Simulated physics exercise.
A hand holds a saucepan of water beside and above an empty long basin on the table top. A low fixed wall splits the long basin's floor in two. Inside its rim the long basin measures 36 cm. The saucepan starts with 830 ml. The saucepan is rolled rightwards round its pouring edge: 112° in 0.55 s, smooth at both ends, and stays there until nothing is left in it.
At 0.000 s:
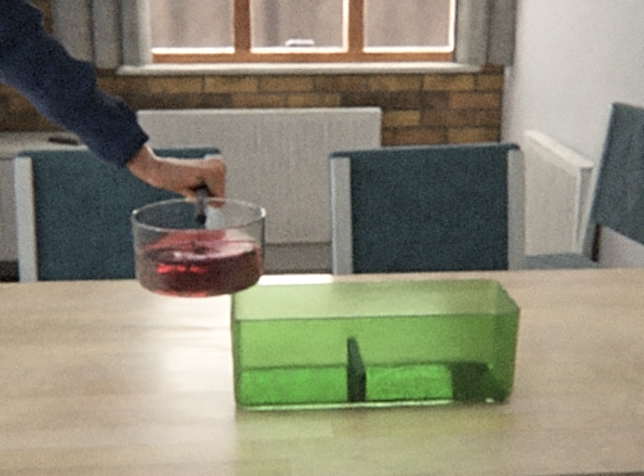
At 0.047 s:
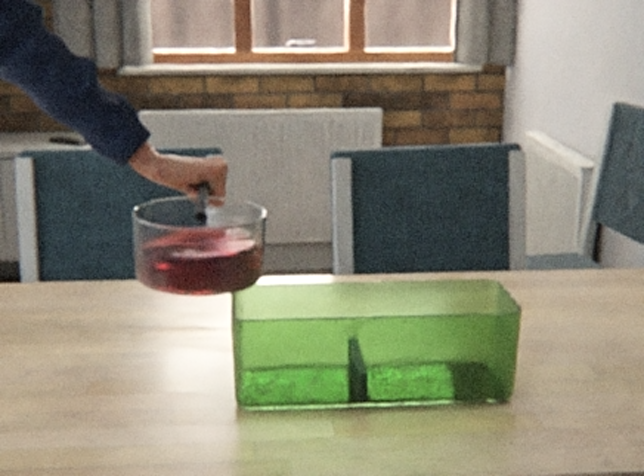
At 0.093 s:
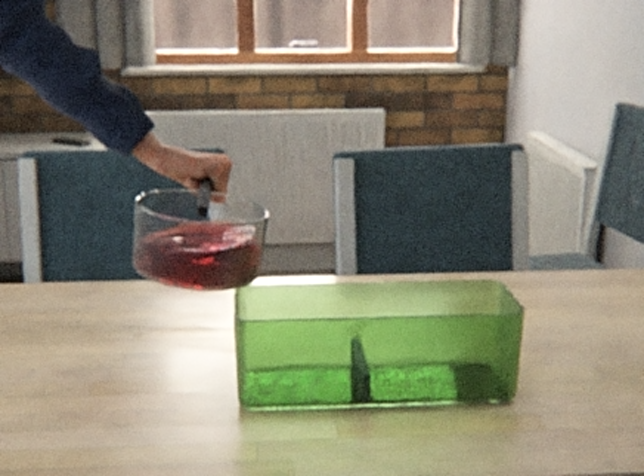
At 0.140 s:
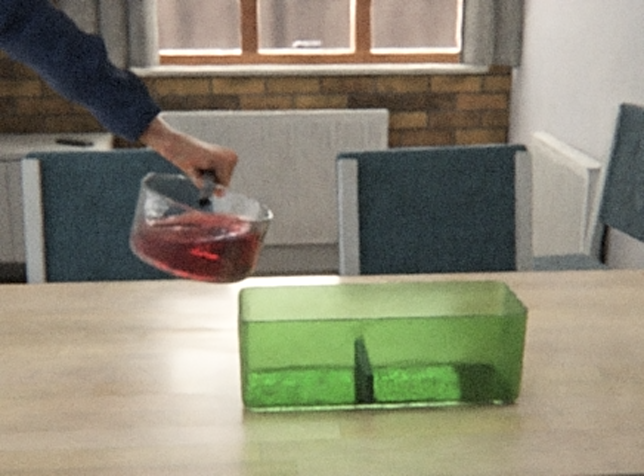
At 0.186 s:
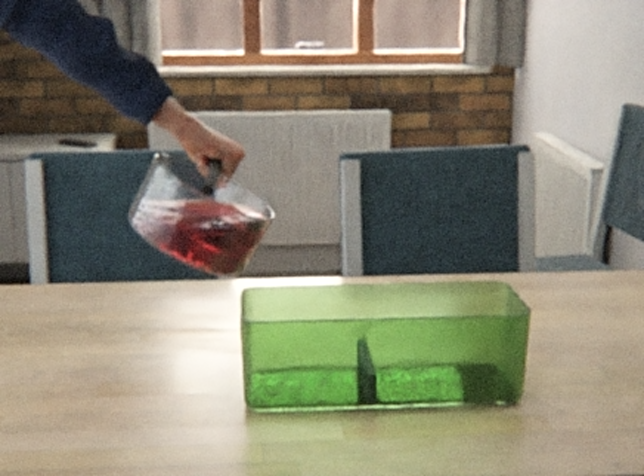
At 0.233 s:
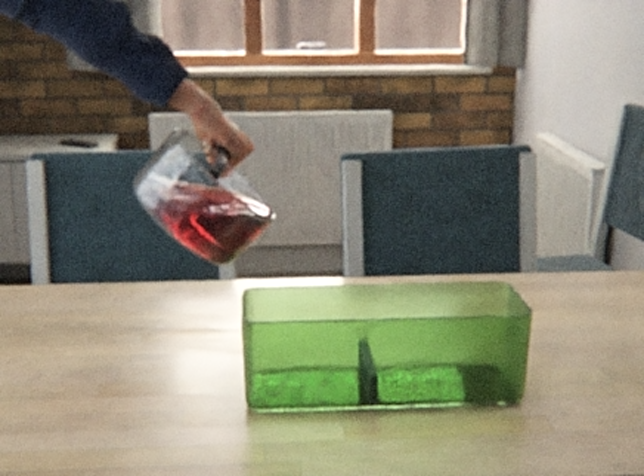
The footage shows a hand holding a clear saucepan of red liquid above and beside a long green basin with a low dividing wall on a table, then tilting the saucepan rightwards, slowly at first, to a steep lean.
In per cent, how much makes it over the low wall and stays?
The far part has some 53 per cent.
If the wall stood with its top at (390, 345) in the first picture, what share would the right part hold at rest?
Then about 10 per cent.
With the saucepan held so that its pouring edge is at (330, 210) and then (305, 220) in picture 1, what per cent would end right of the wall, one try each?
In turn about 70 and 70 per cent.
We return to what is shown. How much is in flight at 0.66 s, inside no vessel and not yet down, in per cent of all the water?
About 14 per cent.
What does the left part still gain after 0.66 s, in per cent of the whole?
Some 20 per cent.
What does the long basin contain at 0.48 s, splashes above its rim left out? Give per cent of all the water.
About 3 per cent.
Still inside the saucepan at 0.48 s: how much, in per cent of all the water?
Some 44 per cent.
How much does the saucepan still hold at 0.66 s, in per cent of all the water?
About 4 per cent.
After 0.48 s the tilt is 107° and 45 per cent is still to pour, 3 is left of the wall and 0 right of it.
After 0.66 s the tilt is 112° and 4 per cent is still to pour, 19 is left of the wall and 64 right of it.
After 0.85 s the tilt is 112° and 0 per cent is still to pour, 27 is left of the wall and 46 right of it.
After 1.05 s the tilt is 112° and 1 per cent is still to pour, 34 is left of the wall and 52 right of it.
In the end 39 per cent lies left of the wall, 53 right of it and 8 outside.
